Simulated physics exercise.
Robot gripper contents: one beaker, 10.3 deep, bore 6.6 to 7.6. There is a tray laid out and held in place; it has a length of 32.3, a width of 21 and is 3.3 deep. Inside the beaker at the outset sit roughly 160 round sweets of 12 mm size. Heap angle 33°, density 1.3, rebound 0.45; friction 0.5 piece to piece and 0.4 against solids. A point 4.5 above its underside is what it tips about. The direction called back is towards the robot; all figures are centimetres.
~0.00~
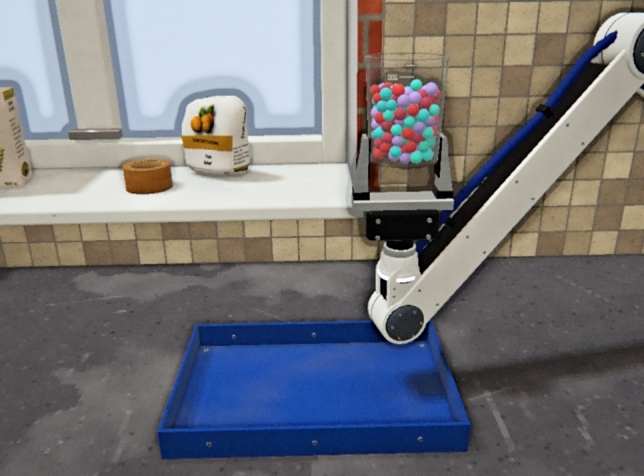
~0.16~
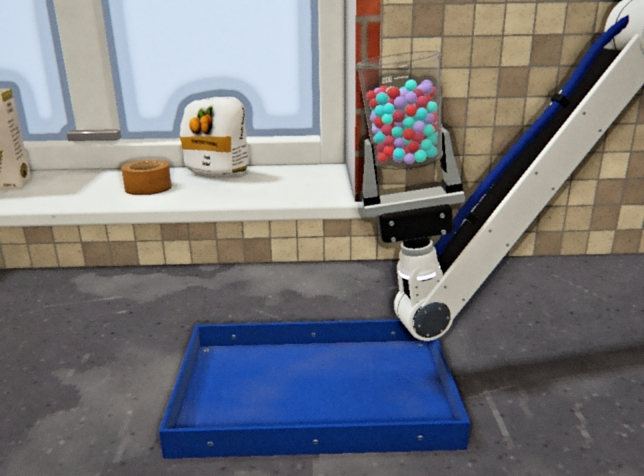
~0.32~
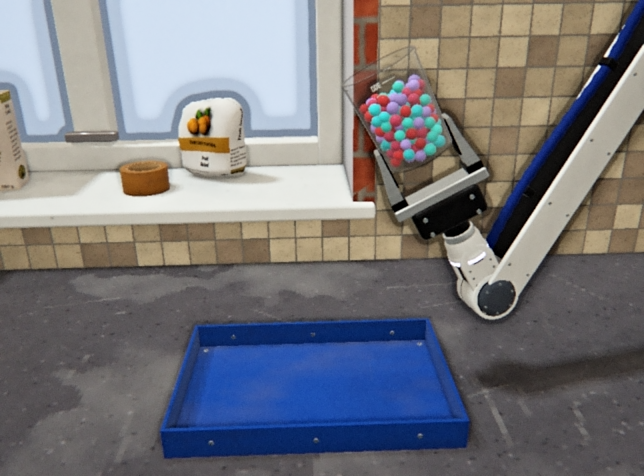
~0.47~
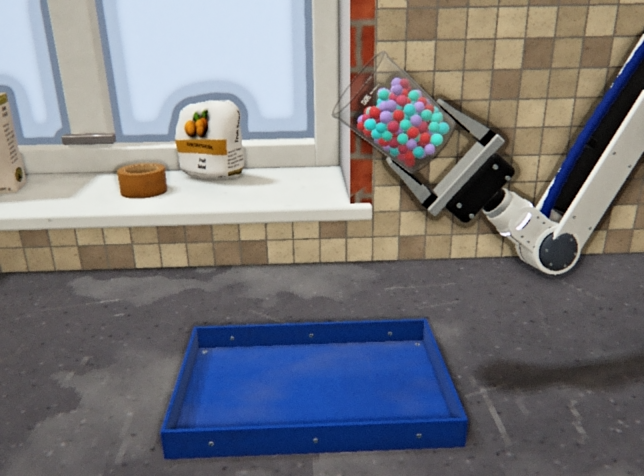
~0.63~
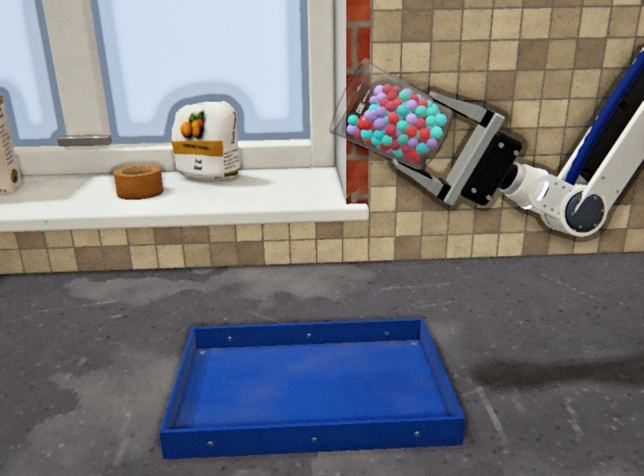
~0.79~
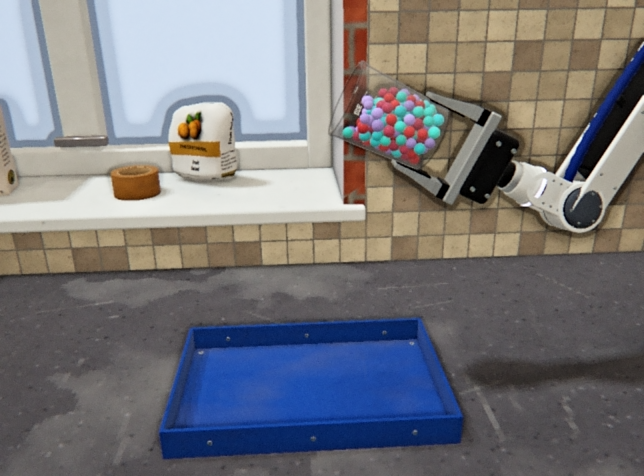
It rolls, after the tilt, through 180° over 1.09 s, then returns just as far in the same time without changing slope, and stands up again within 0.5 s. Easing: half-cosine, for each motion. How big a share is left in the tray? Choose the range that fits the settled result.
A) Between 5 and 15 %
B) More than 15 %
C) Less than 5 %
(C) Less than 5 %.
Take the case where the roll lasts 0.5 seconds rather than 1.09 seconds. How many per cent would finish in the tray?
It would then come to about 0 per cent.
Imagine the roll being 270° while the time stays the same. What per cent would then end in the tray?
It would be roughly 0 percent.
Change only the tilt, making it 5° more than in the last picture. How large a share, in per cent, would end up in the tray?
5 %.
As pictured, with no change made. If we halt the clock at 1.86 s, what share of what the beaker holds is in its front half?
Looks like around 55 per cent is in the front half.
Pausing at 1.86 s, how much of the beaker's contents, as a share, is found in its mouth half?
Near 35 percent is in the half by the mouth.
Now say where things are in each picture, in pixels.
Beaker middle at (405, 111), upright; upper third of the load around (406, 98), from x 375 to 435, top at y 85; 163 in the beaker, in the first frame.
Beaker middle at (403, 112), tipped 8°; upper third of the load around (406, 100), from x 370 to 435, top at y 85, in the second frame.
Beaker middle at (400, 113), tipped 28°; upper third of the load around (402, 101), from x 365 to 440, top at y 80, in the third frame.
Beaker middle at (396, 117), tipped 50°; upper third of the load around (400, 105), from x 360 to 445, top at y 85, in the fourth frame.
Beaker middle at (392, 119), tipped 63°; upper third of the load around (398, 107), from x 350 to 440, top at y 90, in the fifth frame.
Beaker middle at (390, 120), tipped 64°; upper third of the load around (396, 109), from x 350 to 440, top at y 90; 163 in the beaker, in the sixth frame.
By 1.86 s, tipped 64°, highest piece 37 above the table; 163 in the beaker.
By 2.93 s, tipped 64°, highest piece 38 above the table; 161 in the beaker, 1 in the tray, 1 in flight or on a rim.
By 3.67 s, upright, highest piece 39 above the table; 161 in the beaker, 2 in the tray.
By 4.37 s, upright, highest piece 39 above the table; 161 in the beaker, 2 in the tray.
Final count, 161 in the beaker, 2 in the tray. That is 1 % in the tray.
